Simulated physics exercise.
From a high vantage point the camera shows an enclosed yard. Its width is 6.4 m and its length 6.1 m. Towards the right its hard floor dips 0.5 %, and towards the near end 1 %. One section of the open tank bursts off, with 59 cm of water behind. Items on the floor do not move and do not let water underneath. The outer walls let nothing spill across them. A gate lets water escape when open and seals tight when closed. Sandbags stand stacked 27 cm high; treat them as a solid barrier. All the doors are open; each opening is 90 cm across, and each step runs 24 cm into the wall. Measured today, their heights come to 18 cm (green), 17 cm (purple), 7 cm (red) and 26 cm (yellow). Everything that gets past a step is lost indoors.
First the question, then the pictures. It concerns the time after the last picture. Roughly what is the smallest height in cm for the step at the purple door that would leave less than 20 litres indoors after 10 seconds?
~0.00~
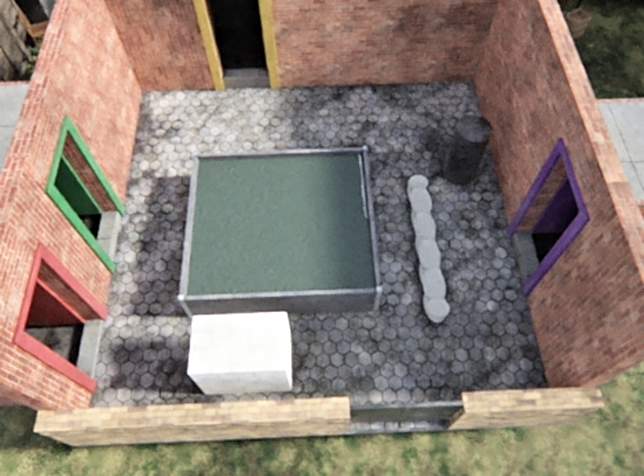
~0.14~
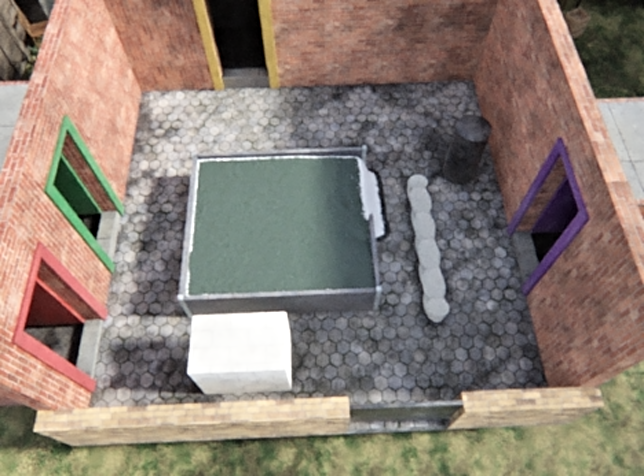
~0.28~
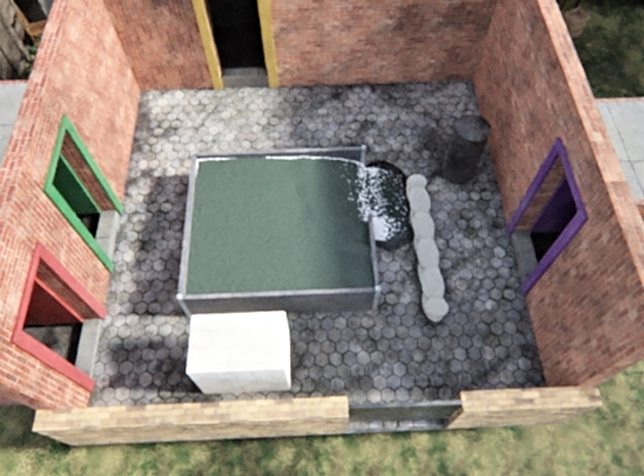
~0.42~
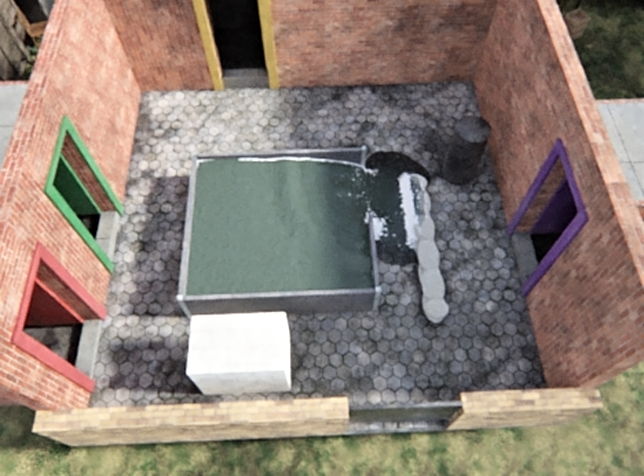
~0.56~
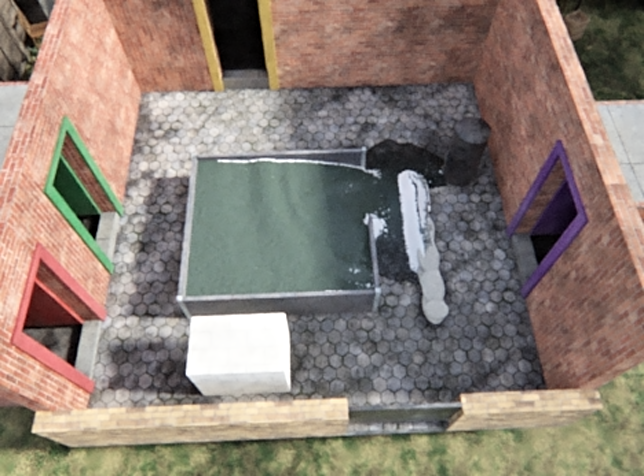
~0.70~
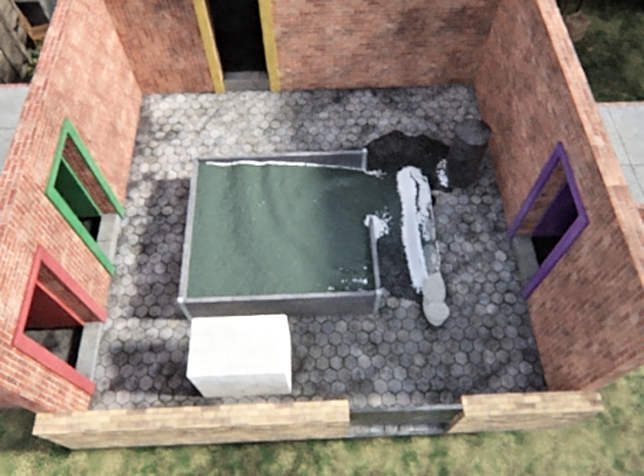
Close to 11 cm.
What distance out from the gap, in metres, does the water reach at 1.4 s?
Roughly 3.2 metres.
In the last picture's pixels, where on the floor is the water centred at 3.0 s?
Around (344, 227).
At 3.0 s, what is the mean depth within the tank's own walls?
34 cm, roughly.
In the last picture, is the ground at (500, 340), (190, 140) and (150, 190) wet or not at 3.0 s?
One by one: Drenched, clear, clear.
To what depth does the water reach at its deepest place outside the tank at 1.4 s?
Up to some 46 centimetres, I'd say.
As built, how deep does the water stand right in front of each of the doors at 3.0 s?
In cm - green: 0, purple: 10, red: 0, yellow: 0.
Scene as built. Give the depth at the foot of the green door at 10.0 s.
Depth: Near 9.5 cm.
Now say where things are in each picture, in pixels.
The open tank at (281, 220) is whole and still, 59 cm deep; the purple door at (540, 229) is dry, in the first picture.
The gap is at (364, 196), the front 0.3 m out at (384, 234); the back of the open tank holds 59 cm, in the second picture.
The gap is at (363, 198), the front 0.8 m out at (412, 232); the back of the open tank holds 59 cm, in the third picture.
The front is at (421, 173), 1.1 m from the gap at (363, 199); 1.6 m2 of floor is wet, 59 cm left at the back, in the fourth picture.
Water pours out at (363, 200) and has run 1.4 m, to (440, 165); about 8 cm deep outside, 59 cm at the back, in the fifth picture.
The front is at a hidden place, 1.8 m from the gap at (364, 202); 2.7 m2 of floor is wet, 59 cm left at the back; 1.4 m in a straight line remain to the purple door at (540, 233), in the sixth picture.
After 1.4 s water covers 25 % of the floor, deepest (46 cm) near (401, 202); it has not reached the purple door.
After 3.0 s water covers 50 % of the floor, deepest (38 cm) near (403, 211); 10 cm at the purple door, 0 litres in over its 17 cm step.
After 10.0 s water covers 95 % of the floor, deepest (24 cm) near (86, 425); 13 cm at the purple door, 0 litres in over its 17 cm step.
At the purple door as built, the water arrived by 1.7 s and peaked near 16 cm at 8.4 s.
Run again over the same 10 s with other heights there, 31 litres in over 10 cm, 5 litres over 13.5 cm. The limit of 20 litres is kept from about 11 cm up.
